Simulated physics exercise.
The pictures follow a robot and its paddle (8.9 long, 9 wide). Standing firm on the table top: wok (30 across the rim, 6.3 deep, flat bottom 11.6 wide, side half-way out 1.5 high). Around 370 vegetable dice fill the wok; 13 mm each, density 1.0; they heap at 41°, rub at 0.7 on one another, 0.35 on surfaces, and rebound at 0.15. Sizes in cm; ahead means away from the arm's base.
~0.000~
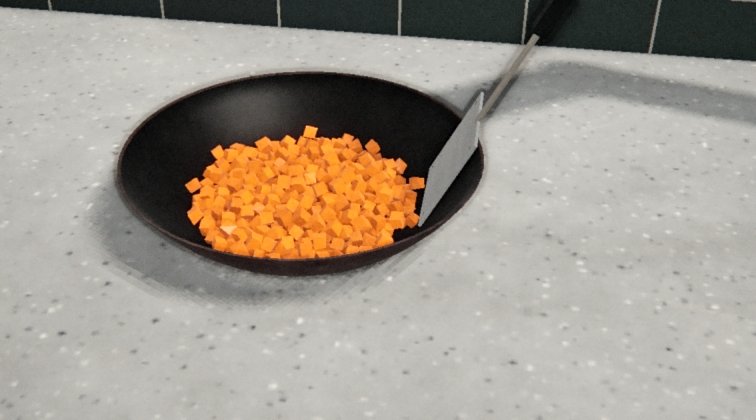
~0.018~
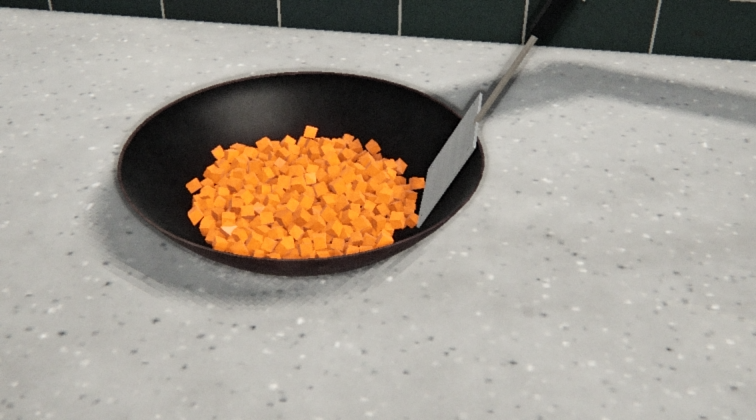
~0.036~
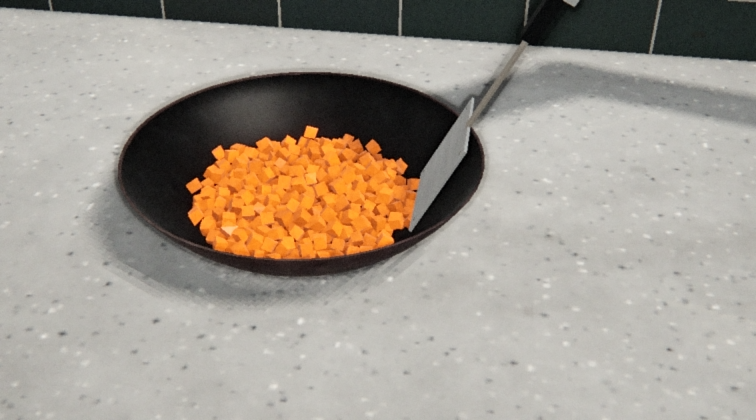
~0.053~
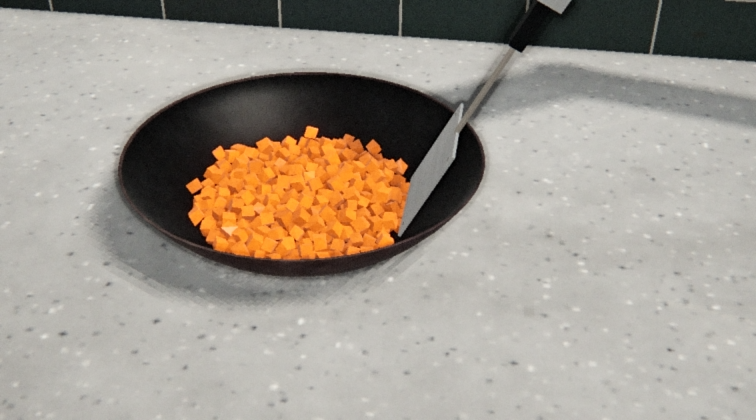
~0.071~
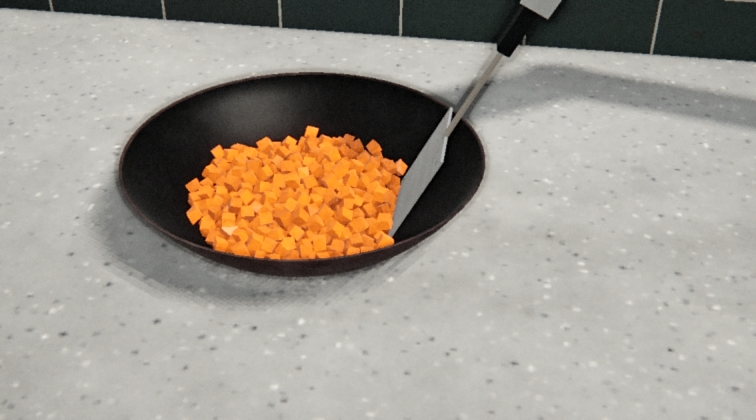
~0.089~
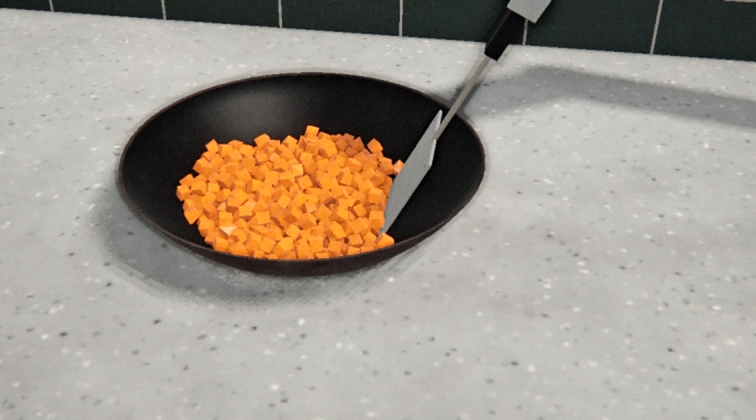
A metal spatula with a black handle rests inside the right side of a black wok of orange cubes, then slides steadily left into the pile. The cubes along its blade bunch up and shift slightly left, while the wok stays still on the speckled pale countertop.
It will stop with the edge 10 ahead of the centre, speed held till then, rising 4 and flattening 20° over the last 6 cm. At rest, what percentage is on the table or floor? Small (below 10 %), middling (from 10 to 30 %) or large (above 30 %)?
A middling share, from 10 to 30 %, ends on the table or floor.
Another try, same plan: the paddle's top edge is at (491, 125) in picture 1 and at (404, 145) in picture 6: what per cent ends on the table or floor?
Some 45 per cent.
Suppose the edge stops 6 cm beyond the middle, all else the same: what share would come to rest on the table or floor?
It would be near 0 per cent.
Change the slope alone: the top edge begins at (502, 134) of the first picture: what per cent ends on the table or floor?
Some 25 per cent.
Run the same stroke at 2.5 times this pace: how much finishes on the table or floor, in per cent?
Some 45 per cent.
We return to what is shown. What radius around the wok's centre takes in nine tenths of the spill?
About 25 cm.
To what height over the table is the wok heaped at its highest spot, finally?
Roughly 7.5 cm.
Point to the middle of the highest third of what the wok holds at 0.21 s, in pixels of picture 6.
Around (210, 171).
By 0.21 s, sloping 63°, highest piece 7 above the table; 372 in the wok.
By 0.34 s, sloping 57°, highest piece 10 above the table; 357 in the wok, 15 on the blade or in flight.
By 0.60 s, sloping 43°, highest piece 8 above the table; 300 in the wok, 71 on the table or floor, 1 on the blade or in flight.
By 1.65 s, sloping 43°, highest piece 7 above the table; 300 in the wok, 72 on the table or floor.
Final count, 300 in the wok, 72 on the table or floor. That is 19 % on the table or floor.
